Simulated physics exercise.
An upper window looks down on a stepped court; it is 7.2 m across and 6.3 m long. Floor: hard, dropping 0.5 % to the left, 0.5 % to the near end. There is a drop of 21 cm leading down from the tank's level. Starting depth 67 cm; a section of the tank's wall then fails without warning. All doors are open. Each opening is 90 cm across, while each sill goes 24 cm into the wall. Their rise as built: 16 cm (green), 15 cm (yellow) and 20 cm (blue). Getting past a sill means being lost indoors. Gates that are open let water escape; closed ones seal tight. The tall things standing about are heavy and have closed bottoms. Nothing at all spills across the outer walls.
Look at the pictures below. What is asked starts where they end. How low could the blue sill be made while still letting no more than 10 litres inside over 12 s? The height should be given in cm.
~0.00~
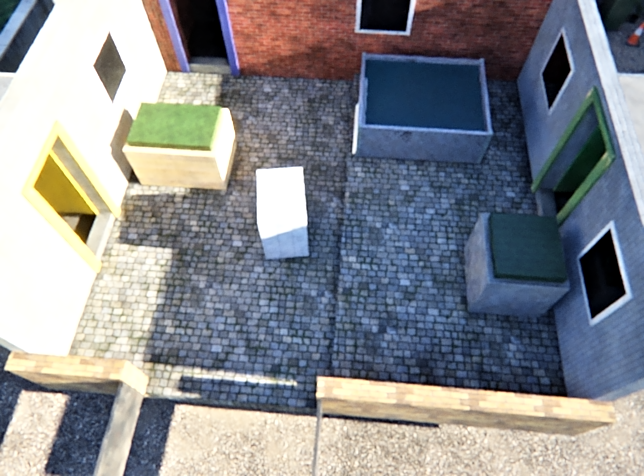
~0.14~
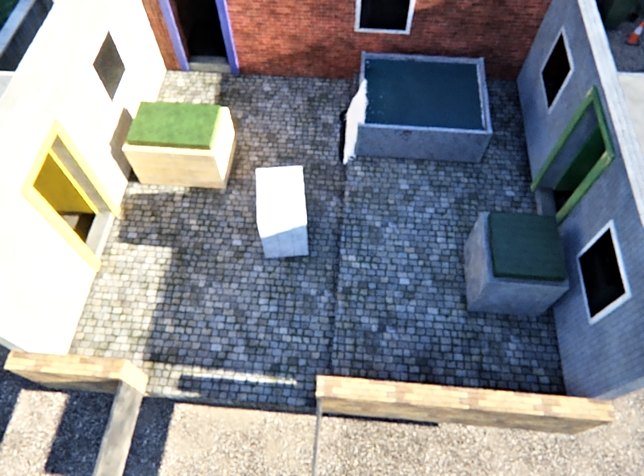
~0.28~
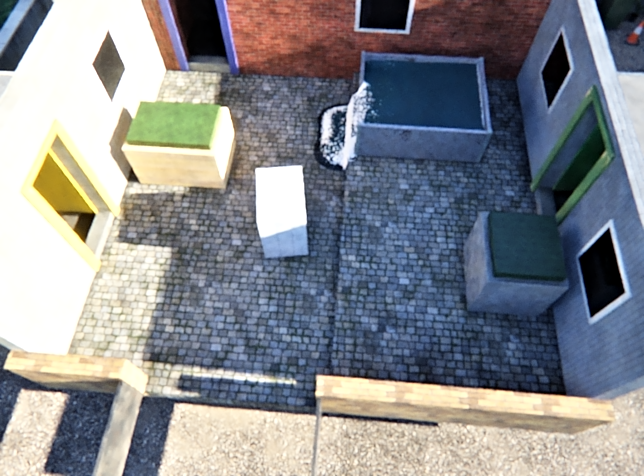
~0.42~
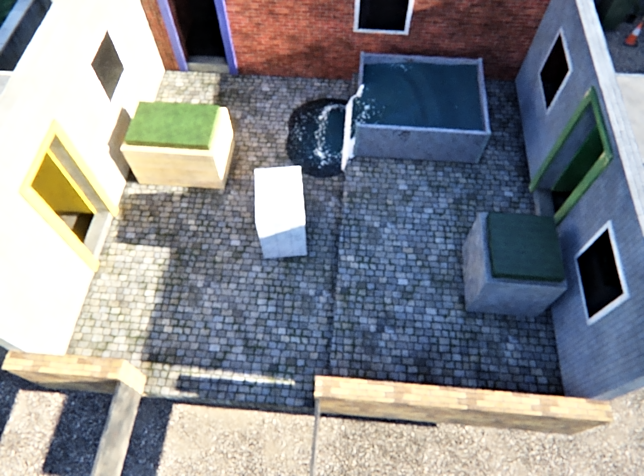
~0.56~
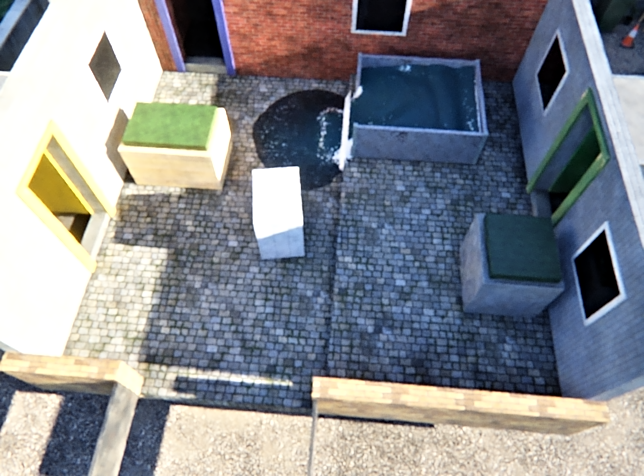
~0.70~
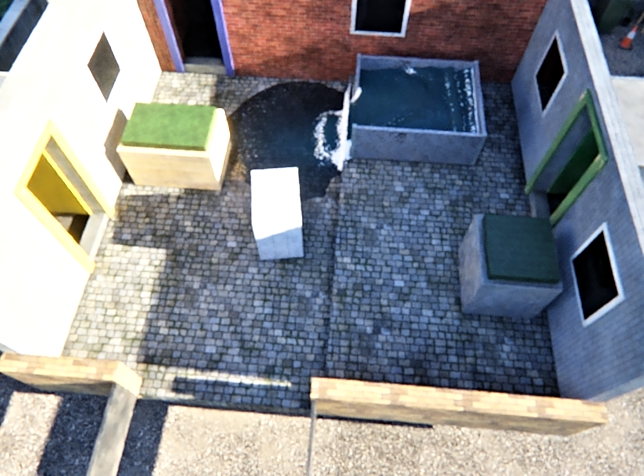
About 22 cm.
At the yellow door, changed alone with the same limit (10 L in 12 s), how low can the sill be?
For yellow: Close to 9.0 cm.
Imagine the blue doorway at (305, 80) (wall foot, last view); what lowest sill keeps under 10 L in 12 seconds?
You'd want it roughly 10.5 cm high.
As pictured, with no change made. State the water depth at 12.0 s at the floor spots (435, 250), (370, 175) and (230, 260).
Roughly 0, 0 and 3 centimetres.
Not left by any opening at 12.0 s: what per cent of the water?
Close to 70 in a hundred.
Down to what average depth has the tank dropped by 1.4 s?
Close to 42 cm deep on average.
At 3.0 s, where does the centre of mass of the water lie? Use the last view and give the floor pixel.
(278, 151).
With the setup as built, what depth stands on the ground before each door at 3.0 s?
Green door 0 cm, yellow door 12 cm, blue door 27 cm.
After 1.4 s water covers 25 % of the floor, deepest (34 cm) near (345, 141); 8 cm at the blue door, 0 litres in over its 20 cm sill.
After 3.0 s water covers 50 % of the floor, deepest (33 cm) near (186, 104); 27 cm at the blue door, 6 litres in over its 20 cm sill.
After 12.0 s water covers 60 % of the floor, deepest (10 cm) near (76, 312); 6 cm at the blue door, 17 litres in over its 20 cm sill.
At the blue door as built, the water arrived by 1.2 s and peaked near 27 cm at 3.0 s.
With a sill of 18 cm, 26 litres would have come in within the 12 s; with 24.5 cm, 6 litres. So under 10 litres takes about 22 cm.
